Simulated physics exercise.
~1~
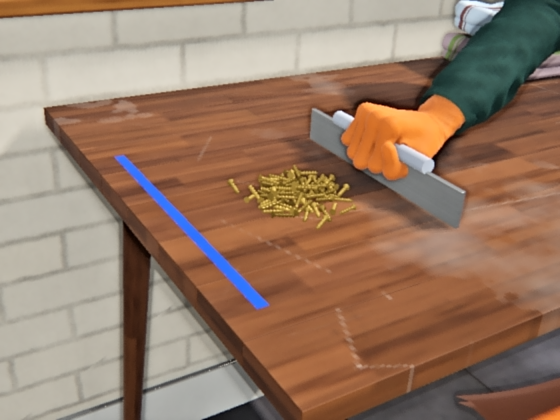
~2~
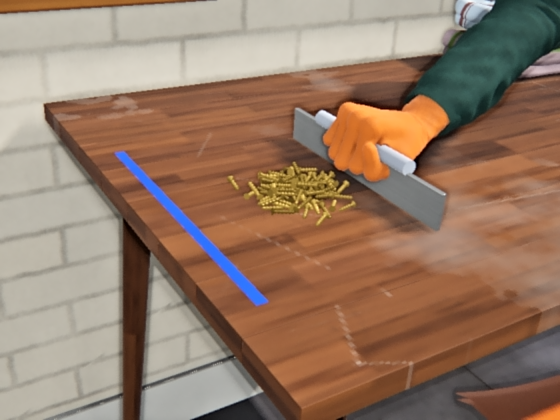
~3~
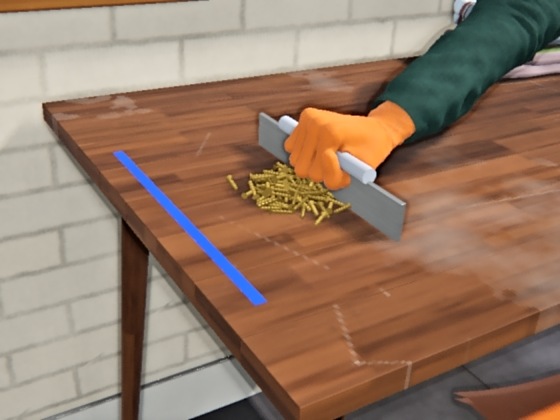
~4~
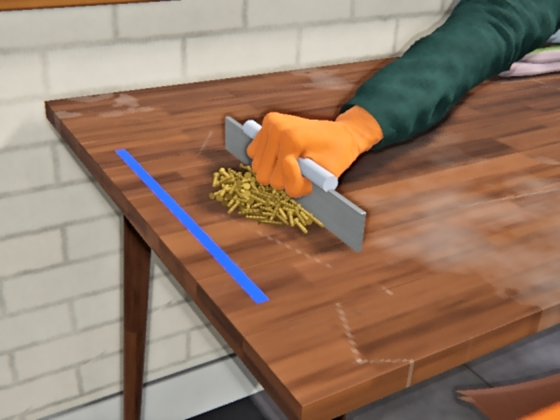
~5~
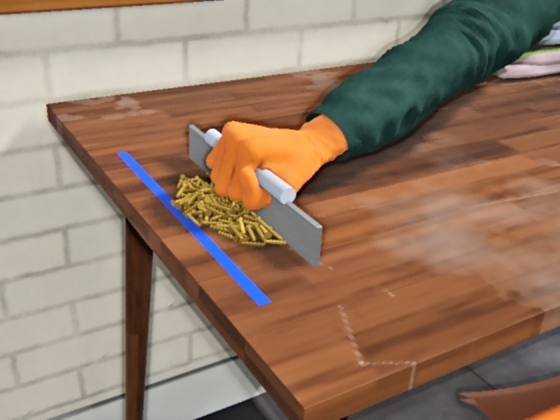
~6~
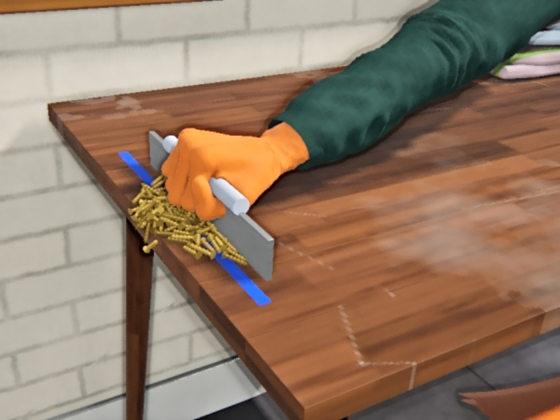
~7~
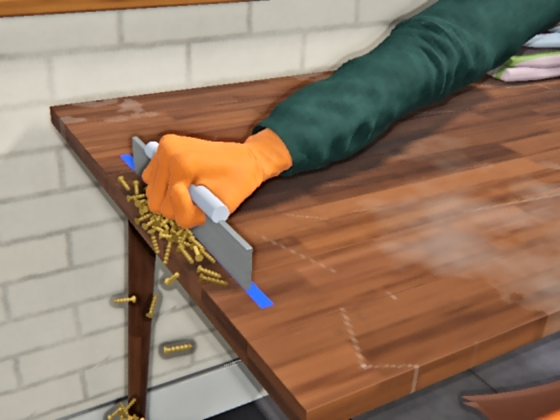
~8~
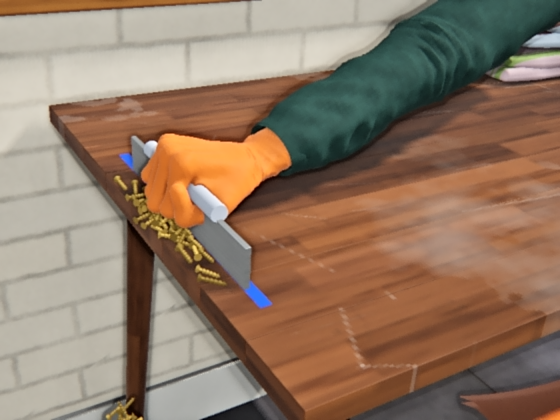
An orange-gloved hand in a dark green sleeve grips a wide metal scraper on a brown wooden table, seen from above at a slight angle against a pale brick wall. Ahead of the blade lies a loose pile of small brass-coloured screws, with a strip of blue tape near the table's left edge. The scraper slides left, reaches the pile and gathers it toward the tape. The screws cross the tape, and some tumble off the edge toward the floor. The blade stops at the tape, leaving part of the pile on the table's edge and the rest fallen.
